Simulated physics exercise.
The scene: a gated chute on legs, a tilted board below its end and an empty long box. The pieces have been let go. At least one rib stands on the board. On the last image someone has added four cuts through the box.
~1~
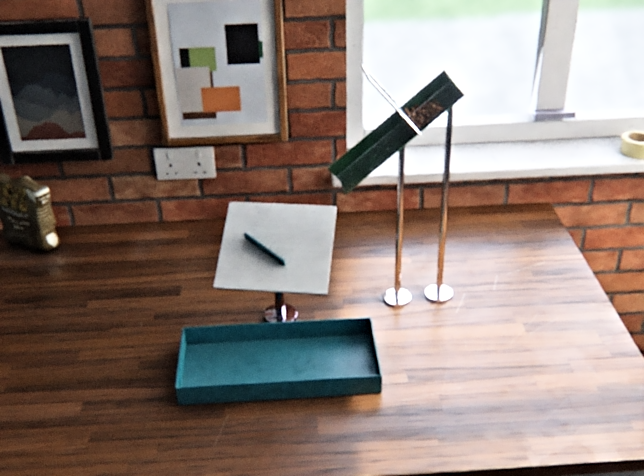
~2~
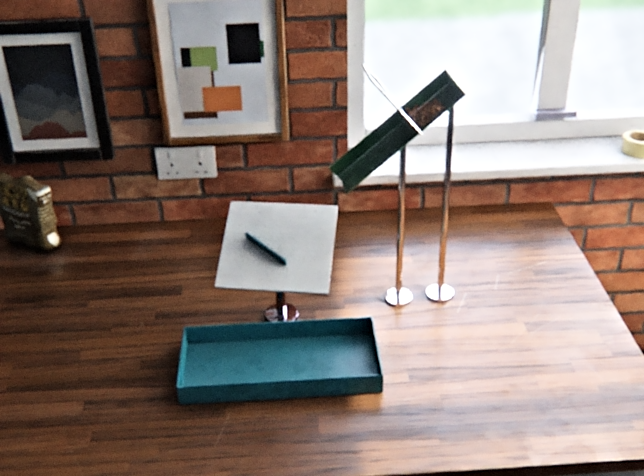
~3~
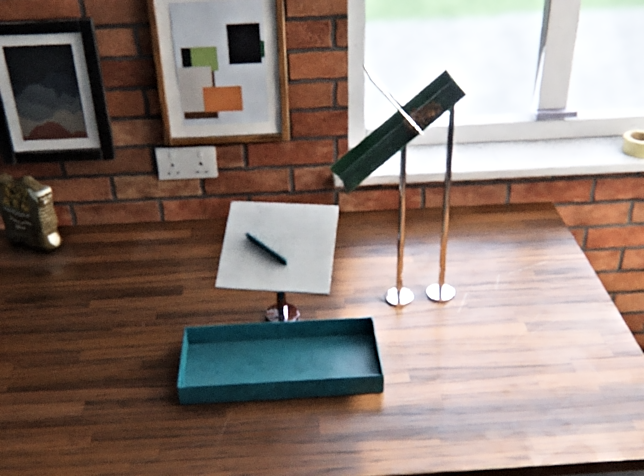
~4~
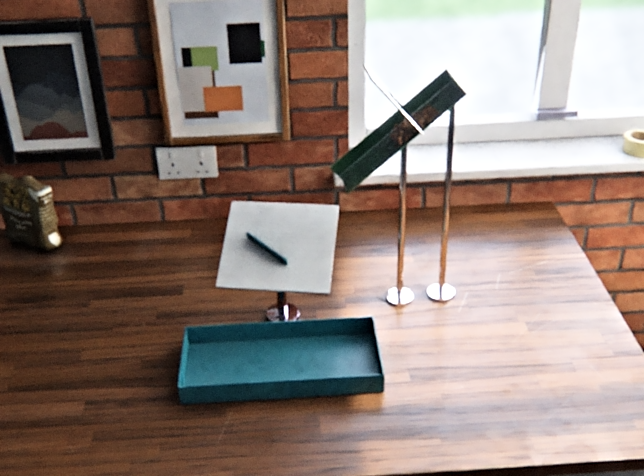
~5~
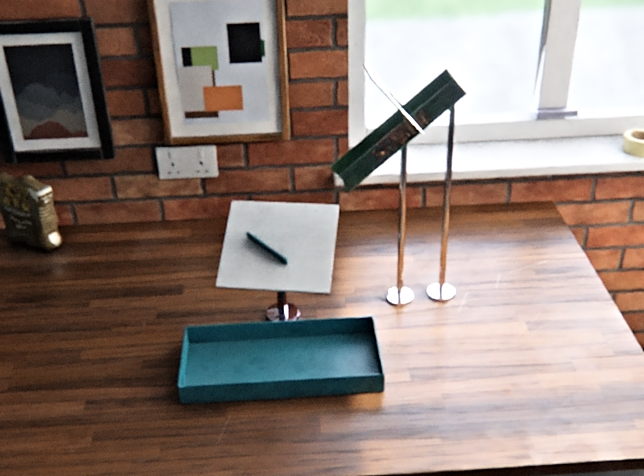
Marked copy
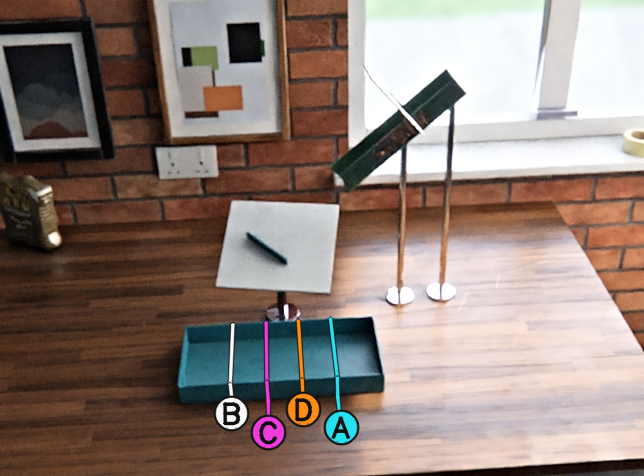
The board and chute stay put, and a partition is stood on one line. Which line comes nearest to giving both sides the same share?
Line D.
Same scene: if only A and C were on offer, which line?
C.
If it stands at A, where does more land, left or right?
The left side.
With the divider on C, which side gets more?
The right side.
On the marked copy, line A crosses the front rim at (337, 377); line B crosses the front rim at (230, 383); line C crosses the front rim at (266, 381); line D crosses the front rim at (302, 379).
Choosing A, of what is caught, all but a few on the left of the divider, only a few on the right.
Choosing B, of what is caught, a small share on the left of the divider, the bulk on the right.
Choosing C, of what is caught, close to a quarter on the left of the divider, the bulk on the right.
Choosing D, of what is caught, close to half on the left of the divider, close to half on the right.
